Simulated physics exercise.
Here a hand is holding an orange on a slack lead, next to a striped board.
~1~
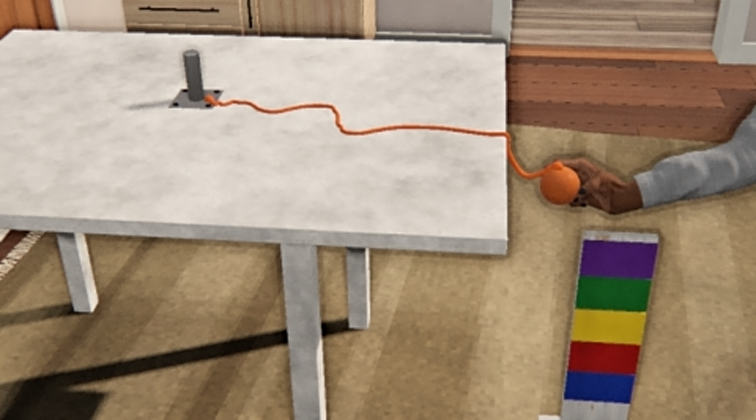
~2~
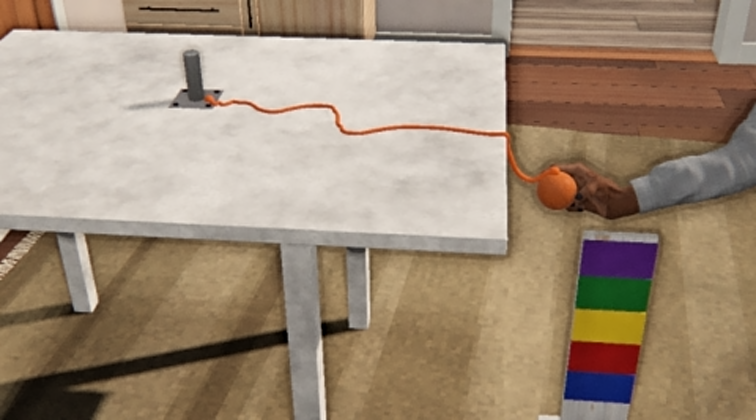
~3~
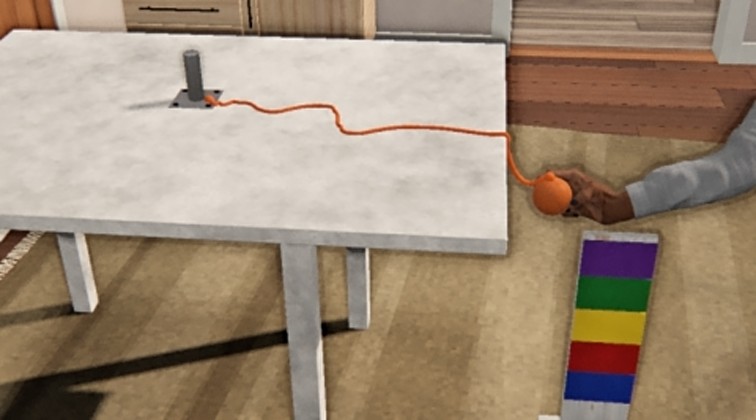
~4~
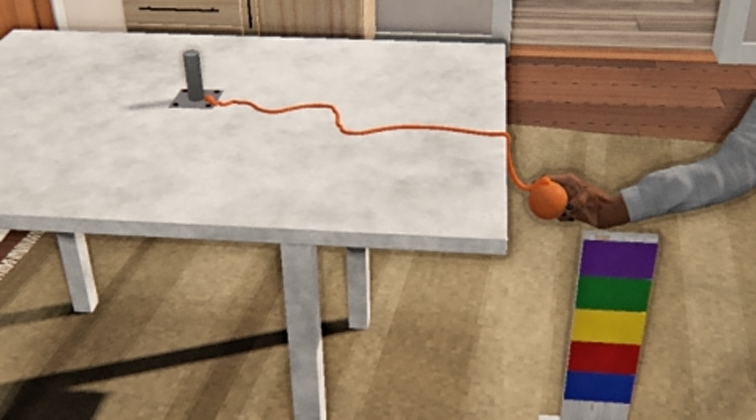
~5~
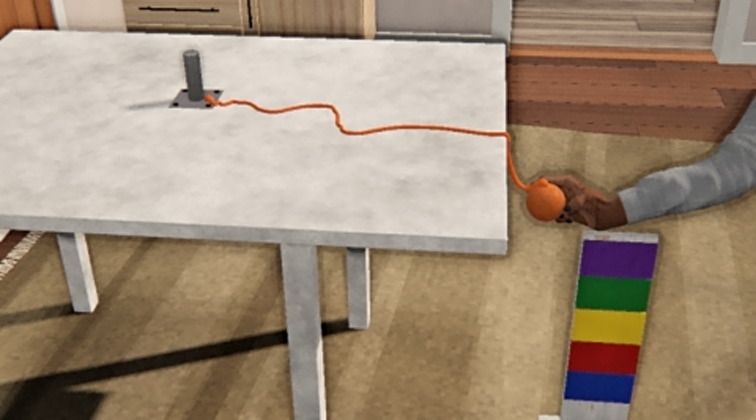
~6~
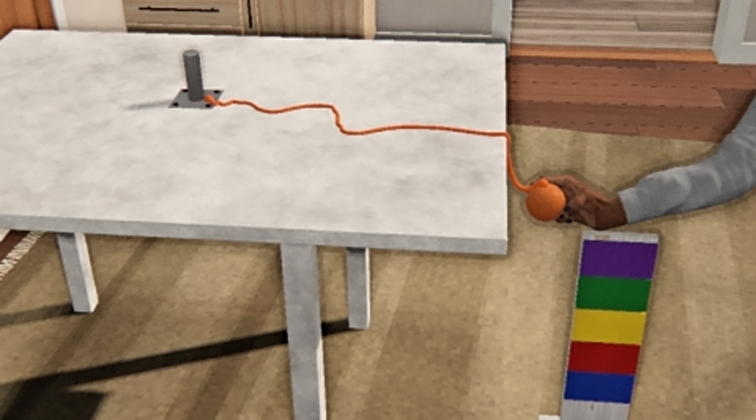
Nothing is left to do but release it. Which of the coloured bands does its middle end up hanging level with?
It ends up level with the green band.
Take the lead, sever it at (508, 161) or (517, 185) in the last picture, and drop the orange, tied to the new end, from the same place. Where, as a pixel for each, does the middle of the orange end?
The pixels are close to (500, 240) for the first and (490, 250) for the second.
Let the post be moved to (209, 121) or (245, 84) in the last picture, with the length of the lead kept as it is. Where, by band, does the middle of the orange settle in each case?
Result 1: Yellow. Result 2: Yellow.
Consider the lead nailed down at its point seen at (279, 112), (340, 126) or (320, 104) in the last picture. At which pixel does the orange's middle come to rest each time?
First near (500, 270), then near (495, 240), then near (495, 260).
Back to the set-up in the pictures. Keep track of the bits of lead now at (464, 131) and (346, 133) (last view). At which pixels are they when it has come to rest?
Well, the first one sits at (506, 160), and the second one sits at (412, 123).
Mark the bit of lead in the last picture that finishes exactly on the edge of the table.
Close to (437, 128).
Soon after, orange near (478, 269); level with green.
Then, orange near (519, 278); level with green.
At rest, orange near (502, 281); level with green. Its centre hangs level with the green band.
